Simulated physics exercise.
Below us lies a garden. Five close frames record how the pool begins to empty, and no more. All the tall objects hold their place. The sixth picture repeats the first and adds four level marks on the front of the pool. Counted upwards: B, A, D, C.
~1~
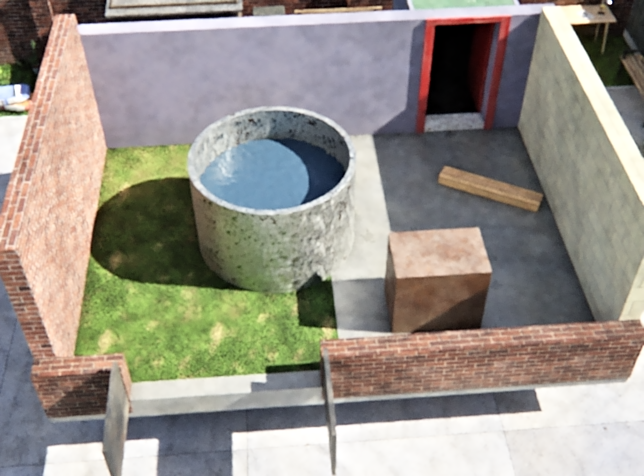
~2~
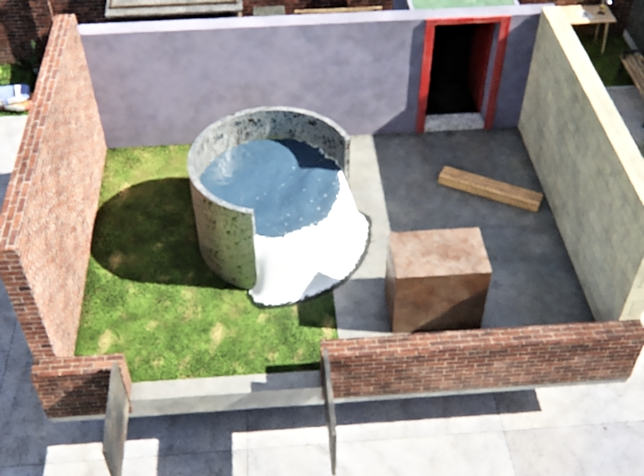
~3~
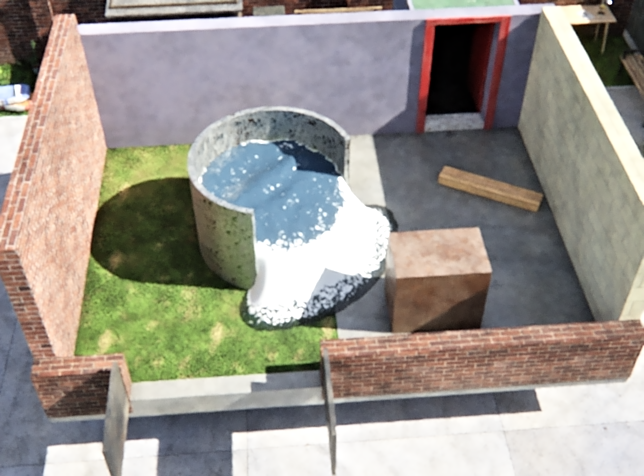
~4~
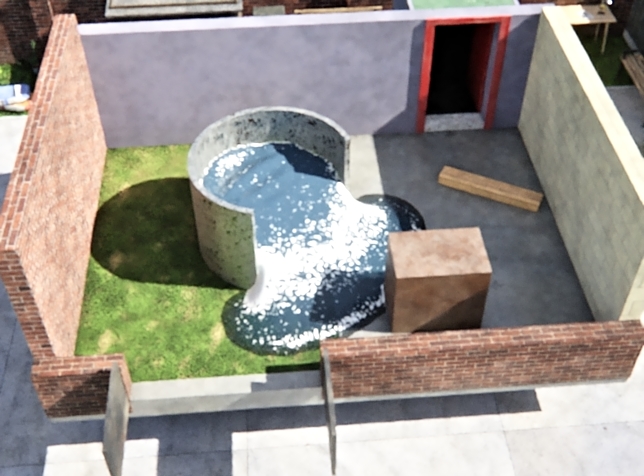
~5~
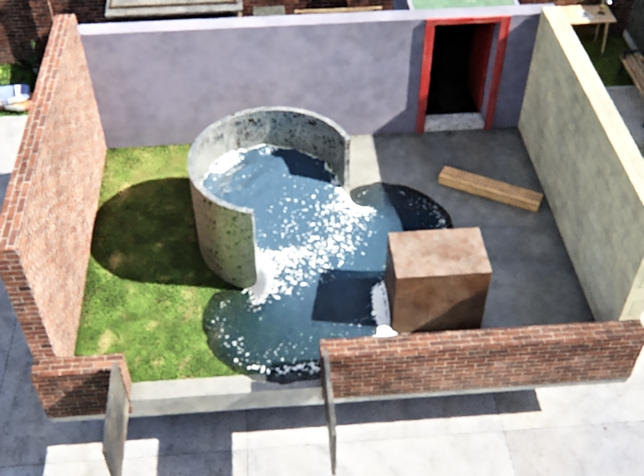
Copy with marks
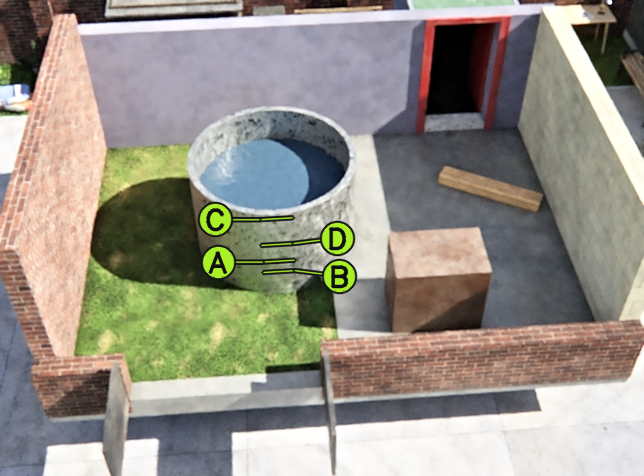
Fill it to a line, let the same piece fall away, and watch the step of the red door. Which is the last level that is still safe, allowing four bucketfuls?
D is the one.
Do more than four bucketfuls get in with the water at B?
No, not at all.
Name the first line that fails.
That is line C.
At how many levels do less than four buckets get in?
Three of them.
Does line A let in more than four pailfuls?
No, that is safe.
On the marked copy, A at (278, 261); B at (279, 271); C at (276, 218); D at (277, 244); from the bottom up B, A, D, C.
If A is chosen, nothing gets over.
If B is chosen, nothing gets over.
If C is chosen, about 12 bucketfuls get in.
If D is chosen, a bucket or two gets in.
